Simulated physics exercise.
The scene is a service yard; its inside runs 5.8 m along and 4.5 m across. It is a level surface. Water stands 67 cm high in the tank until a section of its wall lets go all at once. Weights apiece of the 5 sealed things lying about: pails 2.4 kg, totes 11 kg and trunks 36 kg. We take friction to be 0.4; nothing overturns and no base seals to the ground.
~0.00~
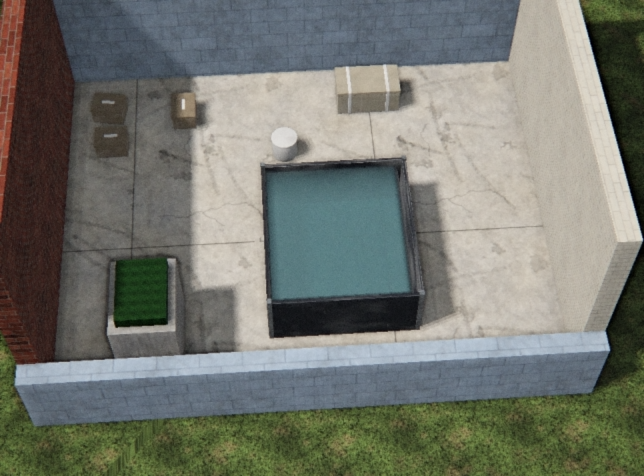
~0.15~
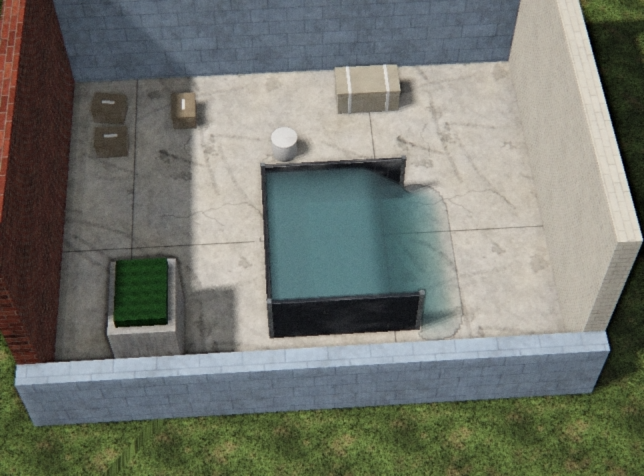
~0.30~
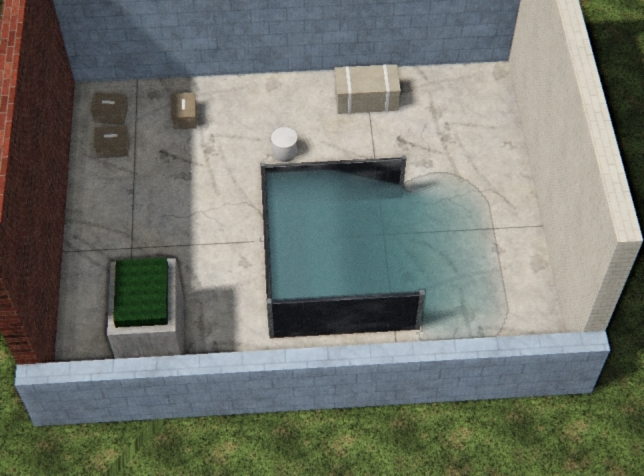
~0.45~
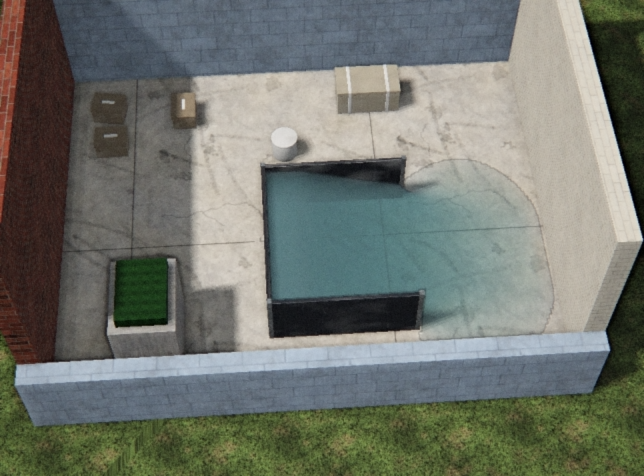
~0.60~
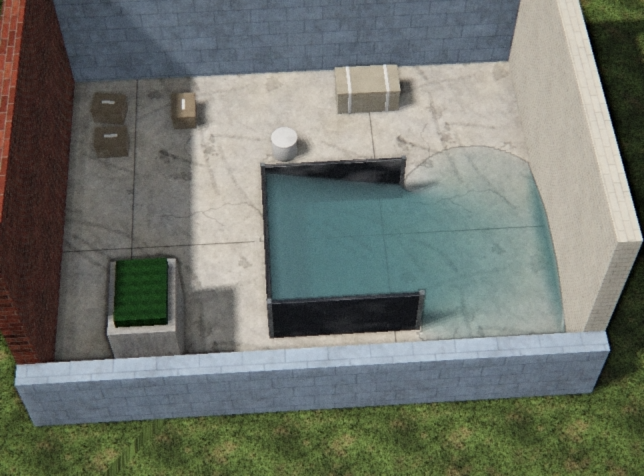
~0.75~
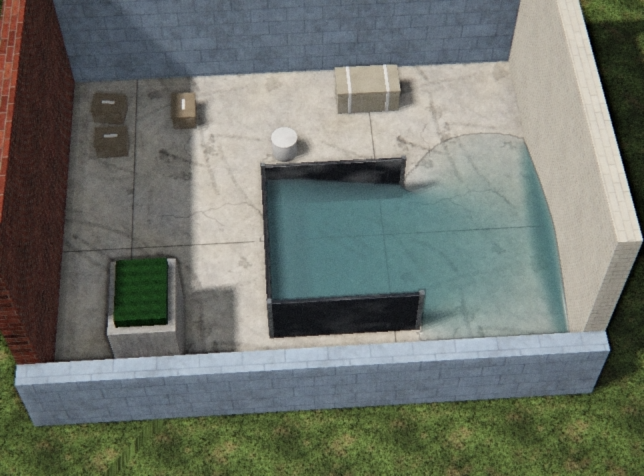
A dark-walled tank of blue-green water dominates a walled, level concrete yard, seen from high above by a still camera. A white cylinder stands just behind it, a strapped tan box lies near the back wall, three small brown boxes sit at upper left, and a green-topped planter stands at lower left. The tank's right side opens and water spreads rightward in a widening, rounded sheet, reaching the pale right wall, while the objects stay put.
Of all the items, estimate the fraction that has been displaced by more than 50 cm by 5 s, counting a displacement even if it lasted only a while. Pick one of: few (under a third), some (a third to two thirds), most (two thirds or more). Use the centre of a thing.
Some.
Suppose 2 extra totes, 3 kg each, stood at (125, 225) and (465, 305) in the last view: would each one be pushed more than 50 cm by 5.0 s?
Result, in sequence: Not exceeded / exceeded.
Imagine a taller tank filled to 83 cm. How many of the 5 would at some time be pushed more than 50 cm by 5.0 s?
Then 5.
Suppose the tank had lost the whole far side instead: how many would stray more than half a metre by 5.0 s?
5.
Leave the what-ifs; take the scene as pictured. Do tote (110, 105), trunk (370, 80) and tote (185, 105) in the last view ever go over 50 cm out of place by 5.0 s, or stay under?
Result, in order: Undershooting / overshooting / overshooting.
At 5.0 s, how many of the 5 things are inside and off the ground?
My tally comes to 1.
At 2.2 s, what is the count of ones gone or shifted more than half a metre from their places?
Count then: 0.
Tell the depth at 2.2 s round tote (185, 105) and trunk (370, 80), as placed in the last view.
First about 0 cm, second about 1 cm.
After 1.1 s 0 of 5 are over 50 cm from their spots; 0 afloat.
After 2.2 s 0 of 5 are over 50 cm from their spots; 0 afloat.
After 3.5 s 1 of 5 are over 50 cm from their spots; 0 afloat.
After 5.0 s 3 of 5 are over 50 cm from their spots, and 3 have been at some point; 1 afloat.
